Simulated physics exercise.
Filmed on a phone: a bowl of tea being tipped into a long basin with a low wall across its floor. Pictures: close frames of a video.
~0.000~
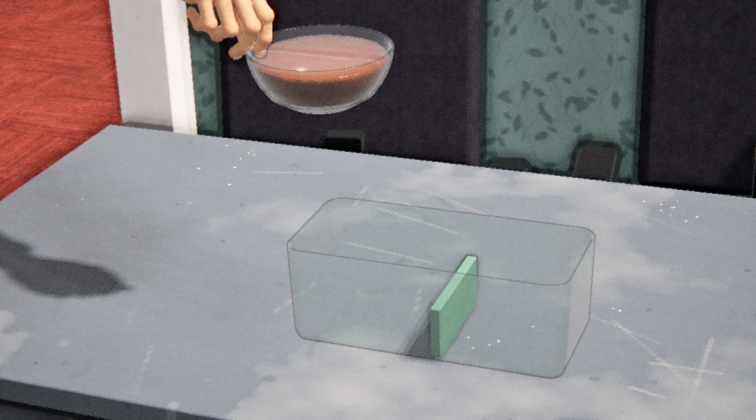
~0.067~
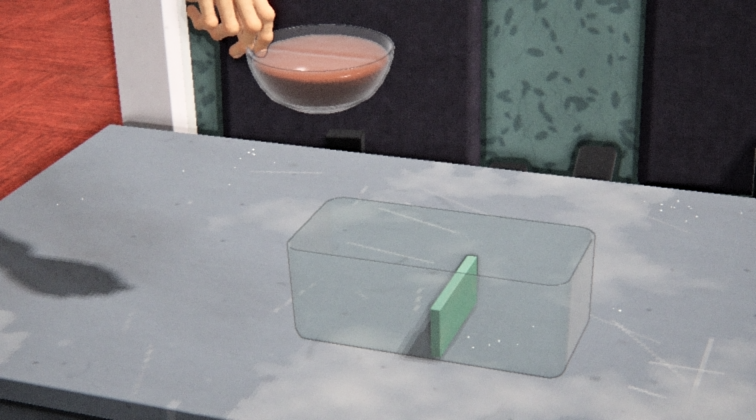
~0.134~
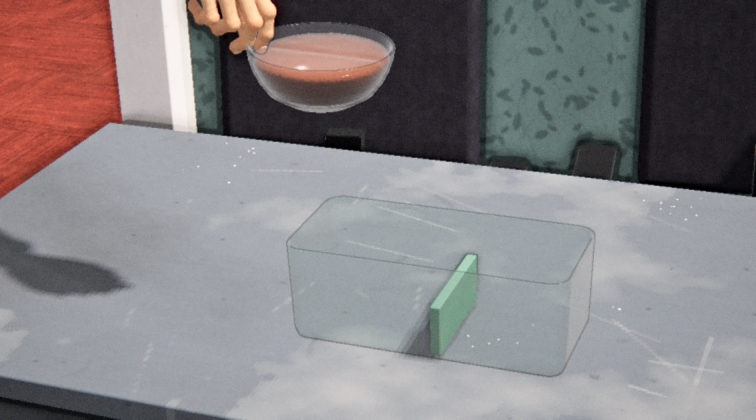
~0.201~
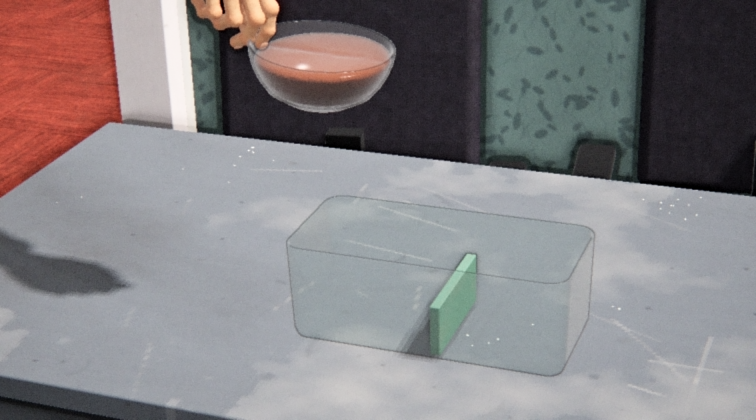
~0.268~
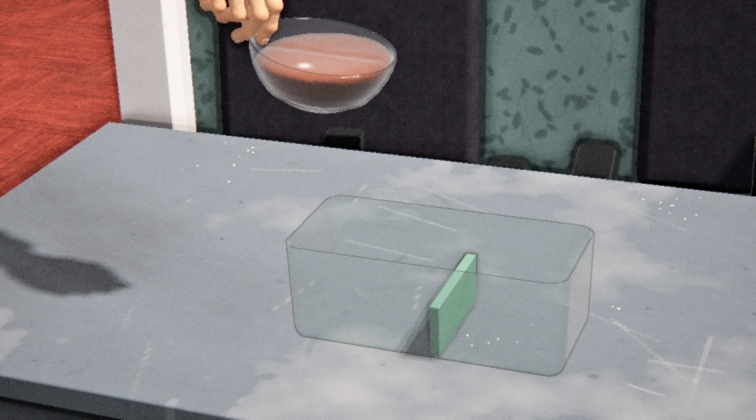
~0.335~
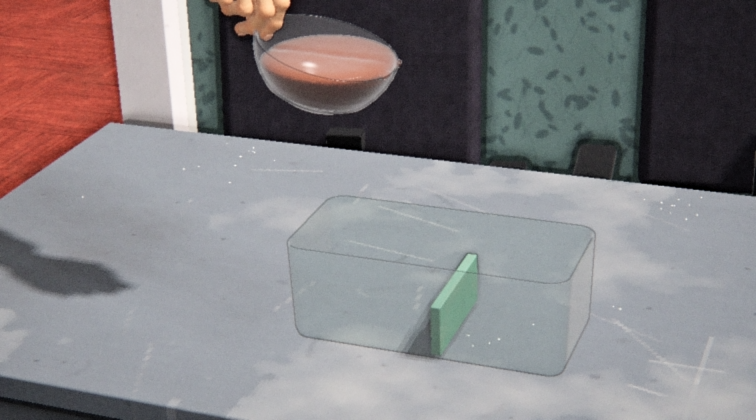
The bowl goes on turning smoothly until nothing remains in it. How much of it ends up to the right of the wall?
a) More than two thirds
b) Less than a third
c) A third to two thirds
A third to two thirds (c).
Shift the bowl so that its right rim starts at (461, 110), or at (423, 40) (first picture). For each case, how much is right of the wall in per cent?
Estimate, in order: 95 and 85 per cent.
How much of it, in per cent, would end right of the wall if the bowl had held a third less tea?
About 30 %.
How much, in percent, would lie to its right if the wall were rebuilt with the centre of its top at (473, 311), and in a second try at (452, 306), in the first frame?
35 % then 60 %.
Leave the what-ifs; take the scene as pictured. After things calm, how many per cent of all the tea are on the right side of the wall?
Estimate: Some 55 per cent.
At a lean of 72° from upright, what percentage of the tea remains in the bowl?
Around 20 in a hundred has not poured out yet.
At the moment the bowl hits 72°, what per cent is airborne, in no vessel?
40 %.
A moment on, the bowl is tipped part way and 20 per cent is still to pour, 11 is left of the wall and 31 right of it.
Next, the bowl is tipped right over and 0 per cent is still to pour, 46 is left of the wall and 53 right of it.
Then the bowl is tipped right over and 0 per cent is still to pour, 46 is left of the wall and 53 right of it.
Later the bowl is tipped right over and 0 per cent is still to pour, 46 is left of the wall and 53 right of it.
At rest 46 per cent lies left of the wall, 53 right of it and 1 outside.
